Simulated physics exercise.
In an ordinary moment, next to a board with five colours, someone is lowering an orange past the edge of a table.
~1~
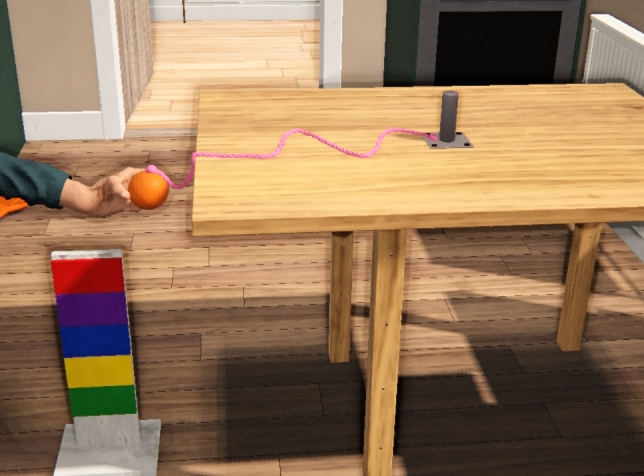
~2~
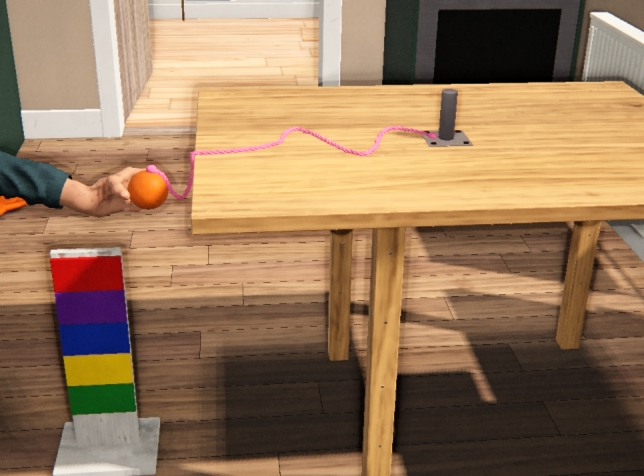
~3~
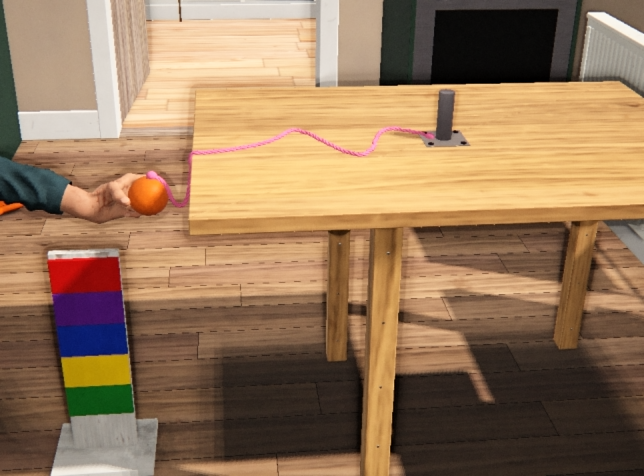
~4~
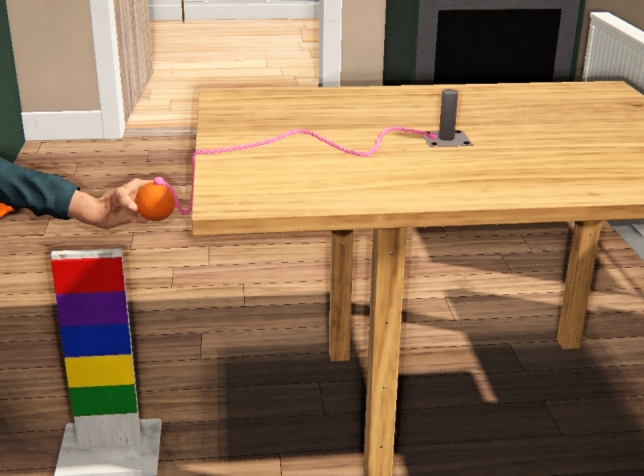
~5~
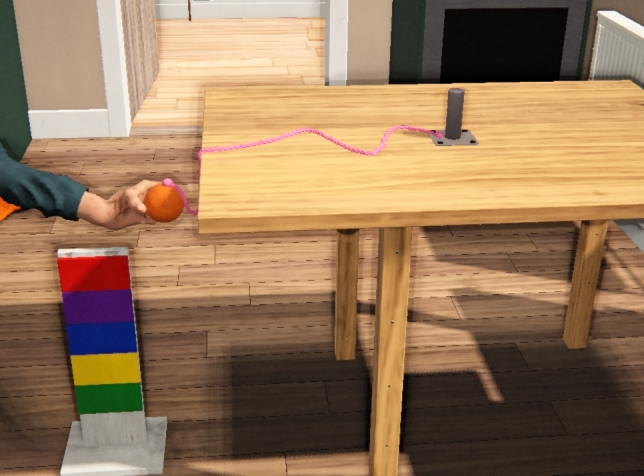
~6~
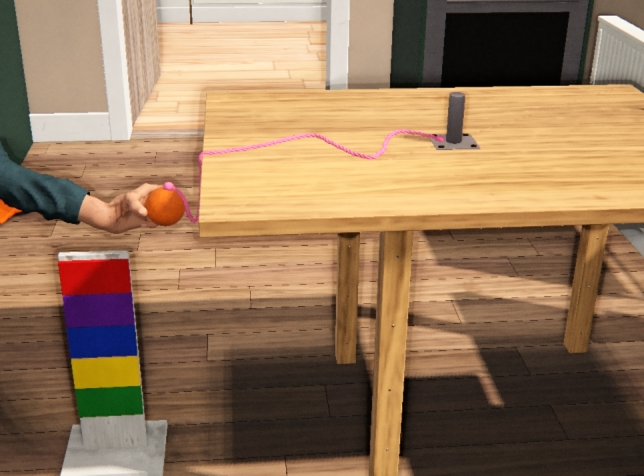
Hand holding an orange ball tied to a pink cord shifting slightly right and down beside a wooden table's left edge.
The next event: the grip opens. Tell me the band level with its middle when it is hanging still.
That is the yellow band.
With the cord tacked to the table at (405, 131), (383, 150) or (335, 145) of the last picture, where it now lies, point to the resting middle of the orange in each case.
(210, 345), (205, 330), (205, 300).
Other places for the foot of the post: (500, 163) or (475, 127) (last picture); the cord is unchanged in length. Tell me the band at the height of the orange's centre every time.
First try: Blue; second try: Blue.
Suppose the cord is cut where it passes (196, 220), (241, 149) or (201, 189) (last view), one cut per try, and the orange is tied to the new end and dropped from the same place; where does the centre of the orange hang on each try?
The three cuts give roughly (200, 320), (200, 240) and (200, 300) respectively.
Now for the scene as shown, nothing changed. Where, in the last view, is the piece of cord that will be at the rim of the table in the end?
Location: About (294, 138).
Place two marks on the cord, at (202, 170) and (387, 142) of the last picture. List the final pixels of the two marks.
They finish close to (208, 264) and close to (358, 146).
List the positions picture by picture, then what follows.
The first picture shows orange (149, 190); red (88, 277); purple (92, 310); blue (96, 342); yellow (99, 373); green (103, 402).
The second picture shows orange (149, 190); cord through (401, 129) (371, 151) (318, 136) (276, 144) (194, 163).
The third picture shows orange (148, 196).
The fourth picture shows orange (156, 202); cord through (401, 129) (372, 151) (318, 137) (260, 144) (194, 178).
The fifth picture shows orange (165, 203).
The sixth picture shows orange (165, 207); cord through (408, 132) (379, 154) (325, 140) (258, 147) (201, 188).
A little later, orange near (251, 356); level with yellow.
Next, orange near (190, 364); level with yellow.
When it is over, orange near (216, 369); level with yellow. Its middle rests at the yellow band.
